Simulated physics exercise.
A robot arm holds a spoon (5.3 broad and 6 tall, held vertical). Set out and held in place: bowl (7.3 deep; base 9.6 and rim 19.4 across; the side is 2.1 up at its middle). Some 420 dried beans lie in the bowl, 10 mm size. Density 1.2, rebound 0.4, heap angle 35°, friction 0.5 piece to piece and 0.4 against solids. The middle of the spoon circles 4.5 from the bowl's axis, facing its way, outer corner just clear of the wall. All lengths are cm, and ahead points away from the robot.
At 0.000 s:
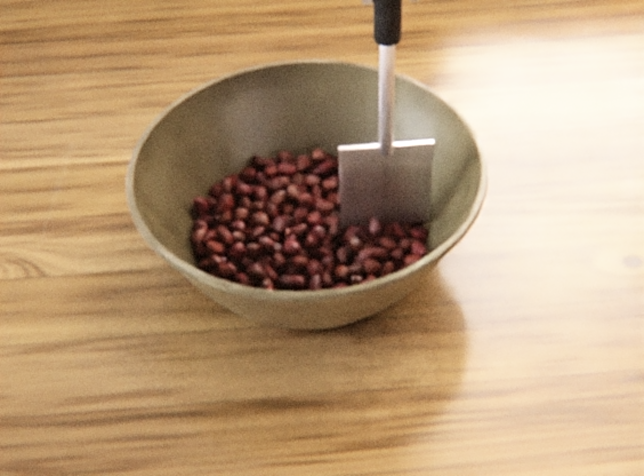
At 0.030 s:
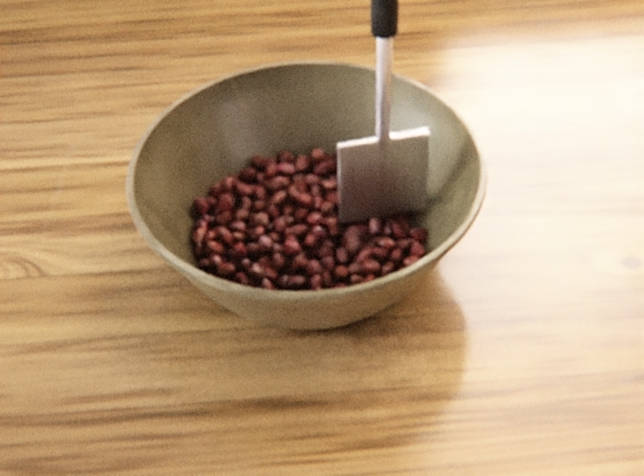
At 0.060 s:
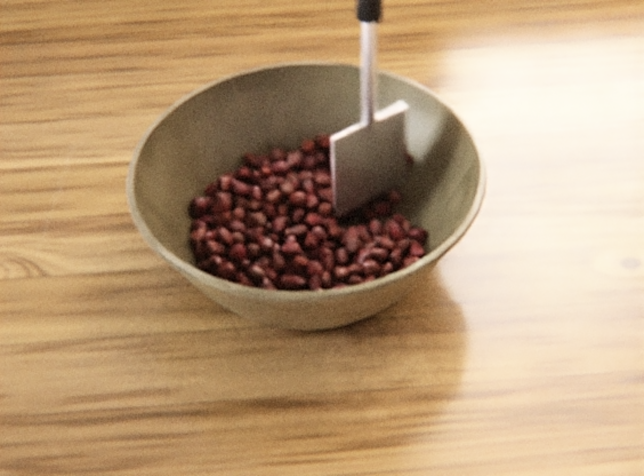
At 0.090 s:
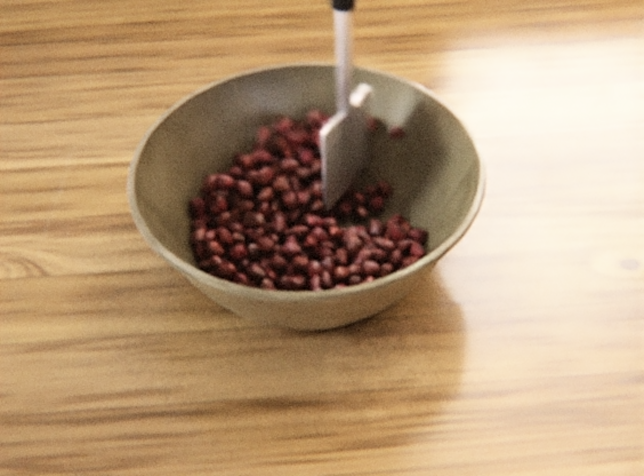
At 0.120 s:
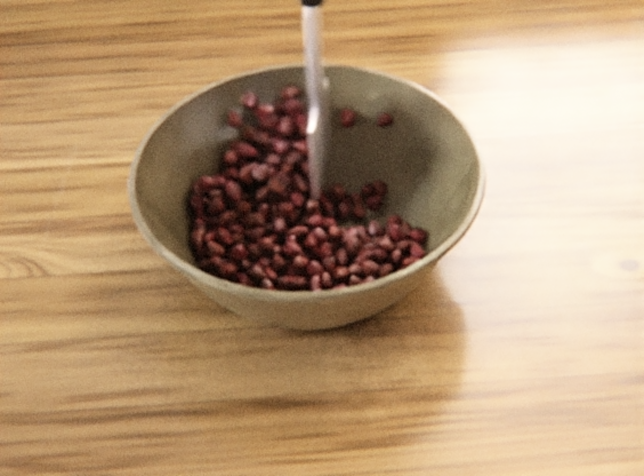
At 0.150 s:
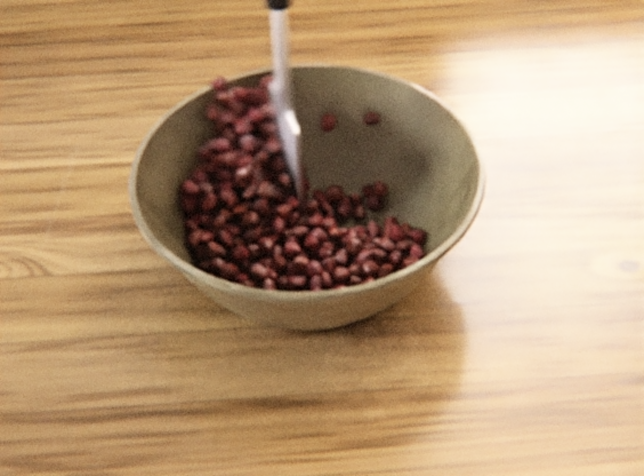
Dark red beans being pushed leftward and heaped up a bowl's far wall by an upright flat metal spatula turning edge-on.
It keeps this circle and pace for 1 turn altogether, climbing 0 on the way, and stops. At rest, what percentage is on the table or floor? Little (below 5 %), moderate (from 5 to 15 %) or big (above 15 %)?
Answer: Moderate; from 5 to 15 % of the dried beans finish on the table or floor.
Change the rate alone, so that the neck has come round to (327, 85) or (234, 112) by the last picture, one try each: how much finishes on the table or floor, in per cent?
About 0 and 25 per cent.
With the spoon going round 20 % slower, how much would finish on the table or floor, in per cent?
In that case some 5 per cent.
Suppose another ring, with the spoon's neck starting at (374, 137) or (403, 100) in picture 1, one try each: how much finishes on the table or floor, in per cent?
Some 5 and 0 per cent.
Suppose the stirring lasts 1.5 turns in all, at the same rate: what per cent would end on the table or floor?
In that case some 10 per cent.
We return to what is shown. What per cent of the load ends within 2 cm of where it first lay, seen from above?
About 20 per cent.
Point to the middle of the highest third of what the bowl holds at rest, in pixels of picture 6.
At about (352, 180).
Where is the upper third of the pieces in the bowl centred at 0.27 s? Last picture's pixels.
Around (211, 245).
After 0.27 s, 199° round, highest piece 10 above the table; 417 in the bowl, 5 in flight or on the tool.
After 0.39 s, 296° round, highest piece 9 above the table; 397 in the bowl, 8 on the table or floor, 17 in flight or on the tool.
After 0.65 s, 0° round, highest piece 6 above the table; 386 in the bowl, 35 on the table or floor, 1 in flight or on the tool.
After 1.35 s, 0° round, highest piece 6 above the table; 386 in the bowl, 36 on the table or floor.
At rest, 386 in the bowl, 36 on the table or floor. That is 9 % on the table or floor.
